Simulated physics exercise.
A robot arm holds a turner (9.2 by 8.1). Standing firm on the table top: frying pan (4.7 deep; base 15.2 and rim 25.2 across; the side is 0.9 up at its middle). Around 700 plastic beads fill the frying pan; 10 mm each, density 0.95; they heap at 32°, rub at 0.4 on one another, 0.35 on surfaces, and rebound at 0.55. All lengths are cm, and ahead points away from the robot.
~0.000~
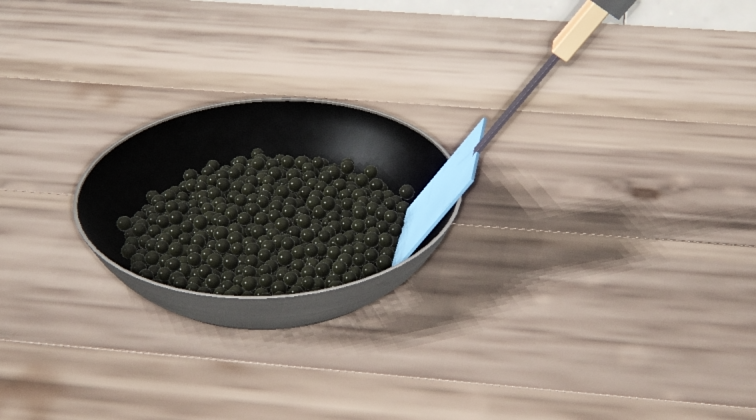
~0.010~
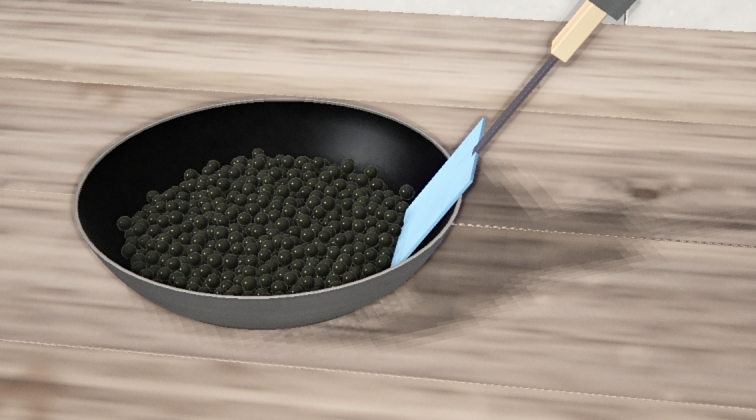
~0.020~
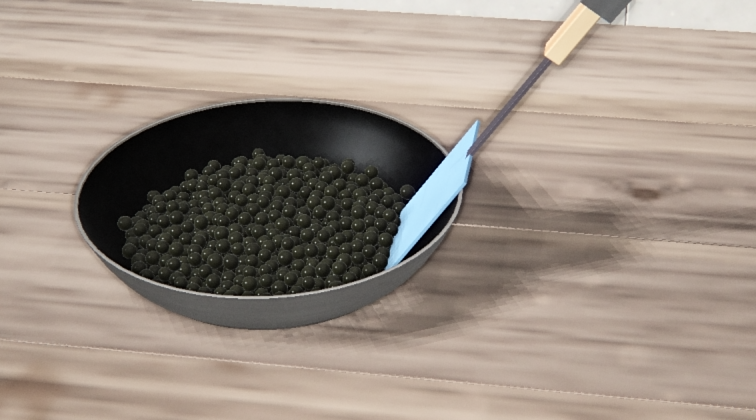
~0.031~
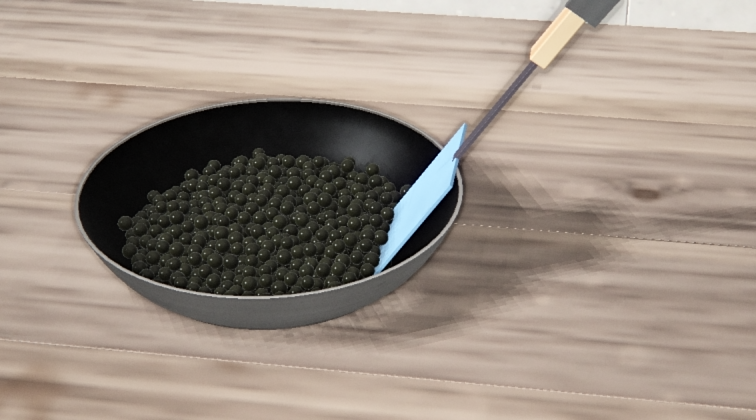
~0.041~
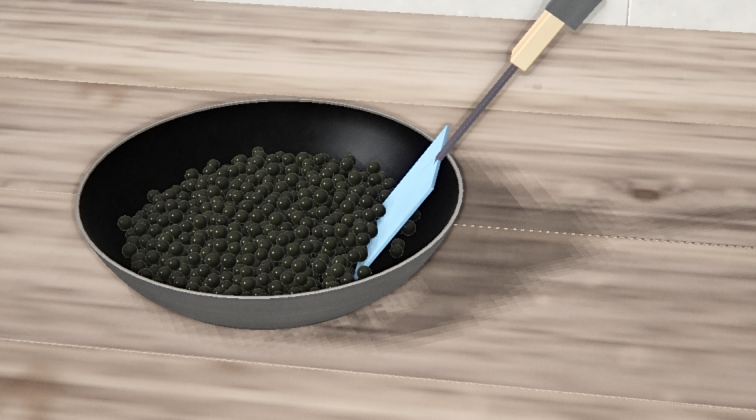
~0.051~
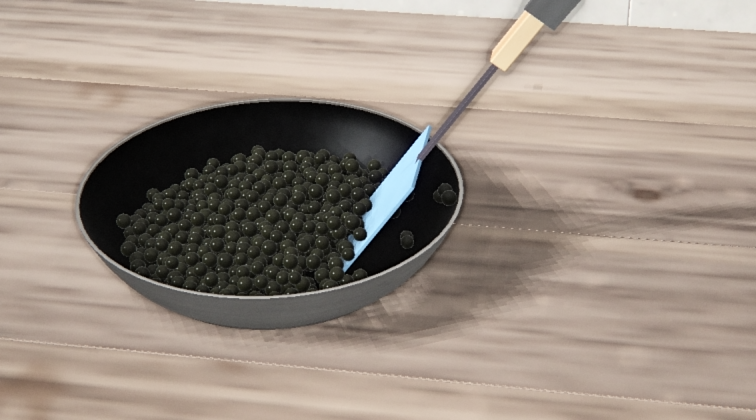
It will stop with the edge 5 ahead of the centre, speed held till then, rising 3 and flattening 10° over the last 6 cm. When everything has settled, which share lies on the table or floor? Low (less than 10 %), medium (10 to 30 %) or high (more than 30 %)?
On the table or floor the share is medium, 10 to 30 %.
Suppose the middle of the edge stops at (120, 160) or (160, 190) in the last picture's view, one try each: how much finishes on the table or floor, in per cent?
Some 35 and 25 per cent.
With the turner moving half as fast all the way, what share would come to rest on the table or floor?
In that case some 0 per cent.
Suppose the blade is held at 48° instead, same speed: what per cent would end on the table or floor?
It would be near 15 per cent.
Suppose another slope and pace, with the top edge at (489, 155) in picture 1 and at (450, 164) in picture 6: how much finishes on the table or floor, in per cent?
About 5 per cent.
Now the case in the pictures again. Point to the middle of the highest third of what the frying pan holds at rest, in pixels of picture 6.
Around (162, 212).
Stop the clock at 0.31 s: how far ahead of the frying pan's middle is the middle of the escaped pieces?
Roughly 20 cm.
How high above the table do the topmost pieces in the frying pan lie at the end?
Some 5.0 cm.
By 0.08 s, sloping 56°, highest piece 12 above the table; 695 in the frying pan, 2 on the blade or in flight.
By 0.10 s, sloping 53°, highest piece 18 above the table; 694 in the frying pan, 3 on the blade or in flight.
By 0.31 s, sloping 46°, highest piece 47 above the table; 599 in the frying pan, 90 on the table or floor, 8 on the blade or in flight.
By 1.36 s, sloping 46°, highest piece 4 above the table; 596 in the frying pan, 101 on the table or floor.
Final count, 596 in the frying pan, 101 on the table or floor. That is 14 % on the table or floor.
